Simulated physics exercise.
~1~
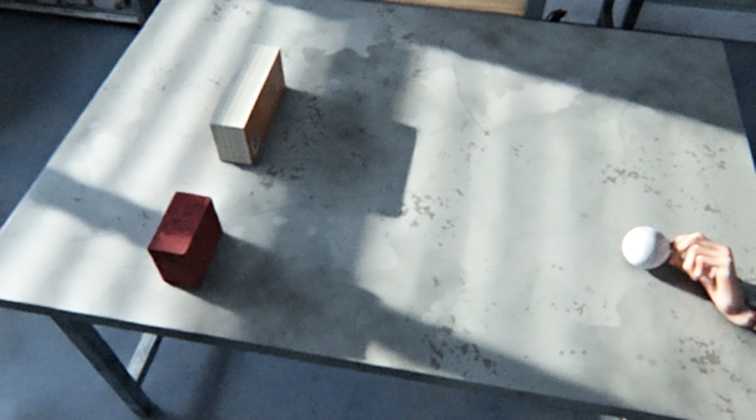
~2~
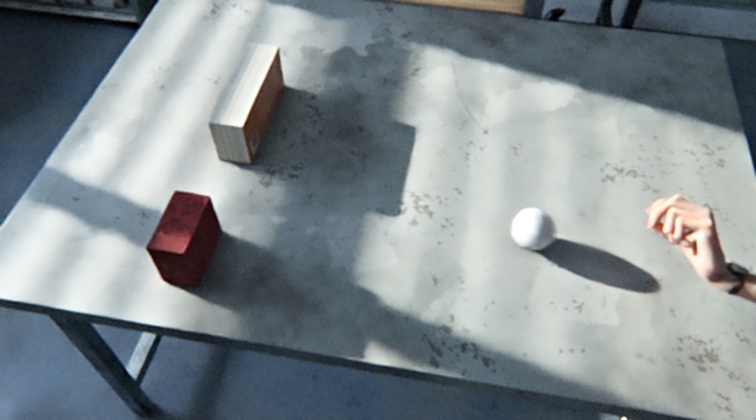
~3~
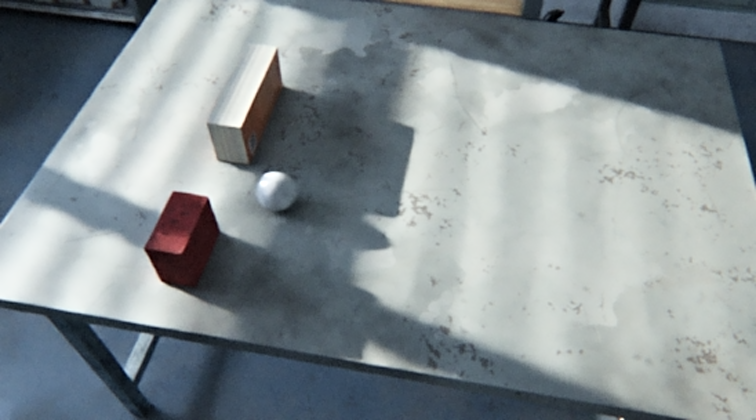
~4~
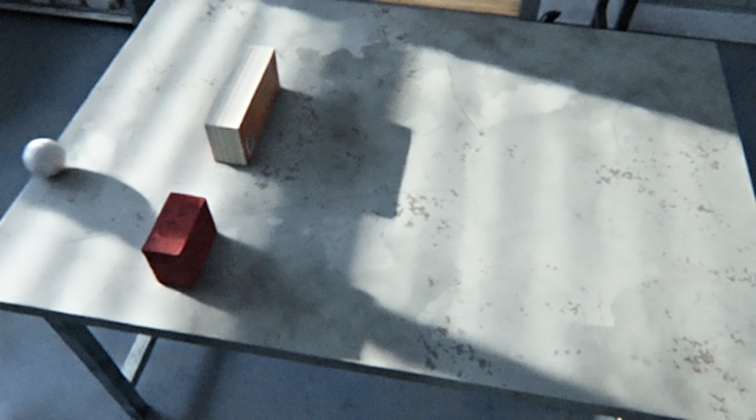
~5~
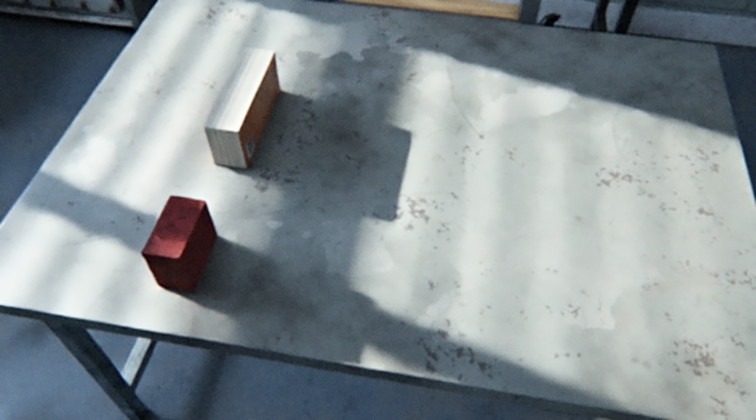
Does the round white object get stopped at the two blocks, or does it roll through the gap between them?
It rolls through the gap between the two blocks and carries on to the left side of the table.
